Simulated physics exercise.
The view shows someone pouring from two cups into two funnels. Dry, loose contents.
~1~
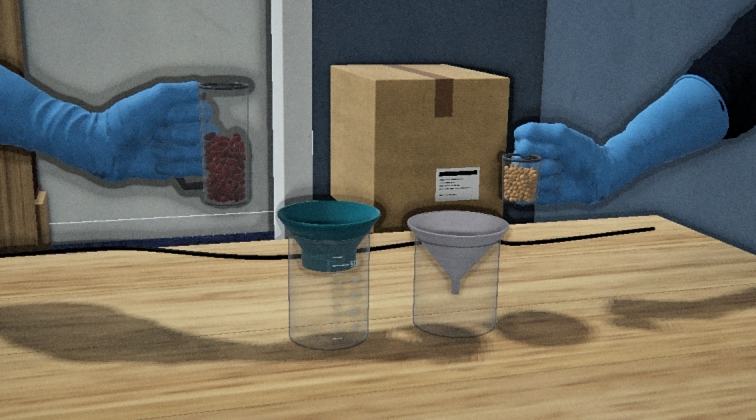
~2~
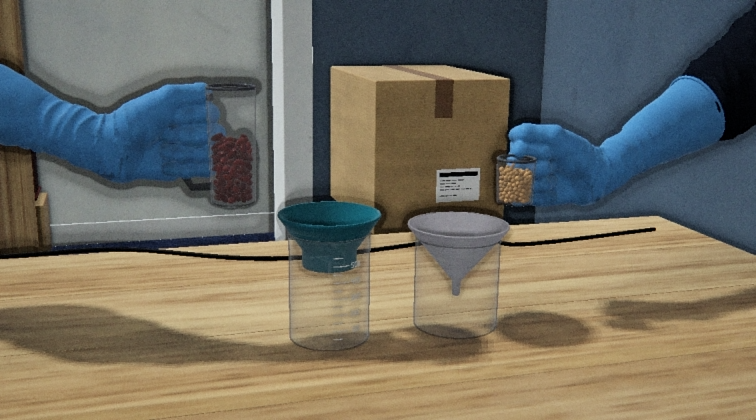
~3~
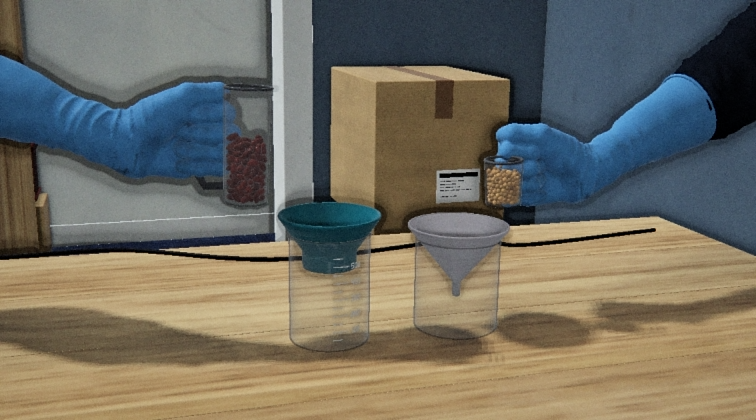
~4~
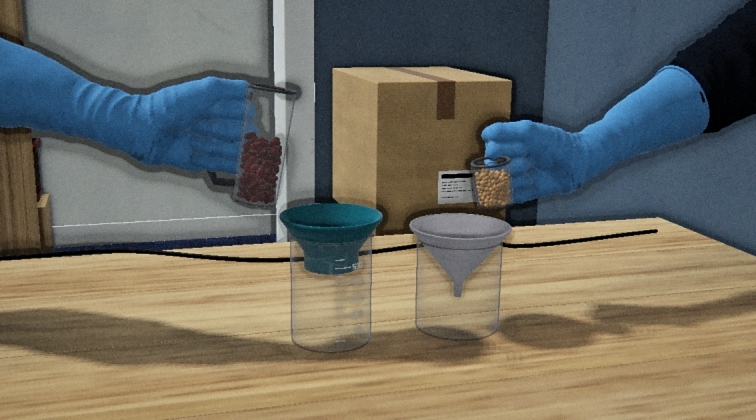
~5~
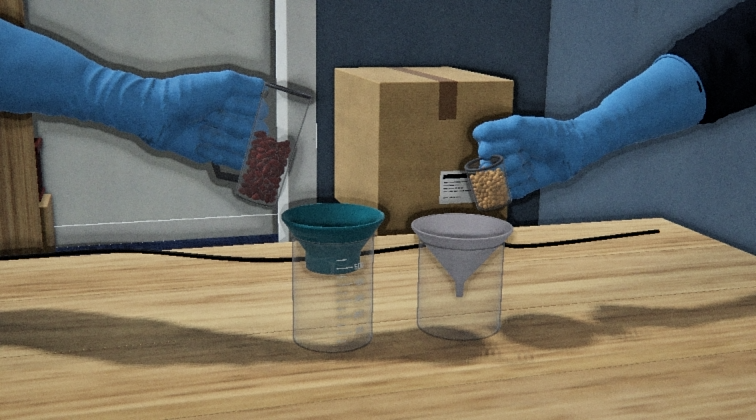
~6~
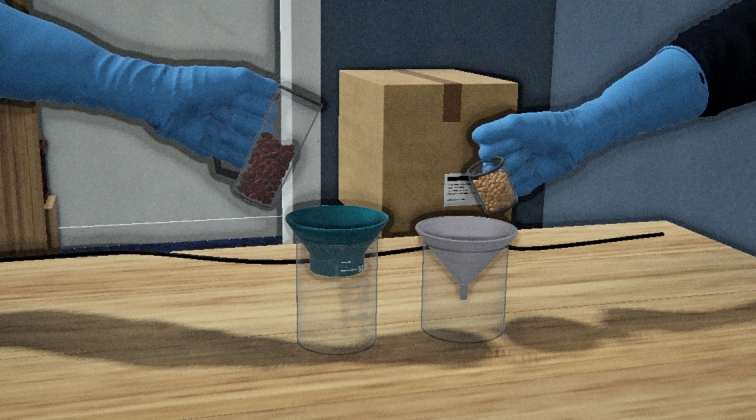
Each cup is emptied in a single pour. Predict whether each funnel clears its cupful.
Left - clears it; right - stays blocked.
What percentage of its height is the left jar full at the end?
I'd reckon around 15 per cent.
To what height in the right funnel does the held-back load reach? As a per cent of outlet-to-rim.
Looks like around 65 in a hundred to me.
Then, 0.35 s later than the last frame, left, every one still in the cup; right, every one still in the cup.
Then, 0.79 s later than the last frame, left, every one still in the cup; right, almost all still in the cup, just a few in or over the funnel.
Then, 1.26 s later than the last frame, left, almost all still in the cup, just a few in or over the funnel; right, roughly half still in the cup, roughly half in or over the funnel.
When it is over, left, every one down in the jar; right, every one stuck in the funnel, not one down in the jar.
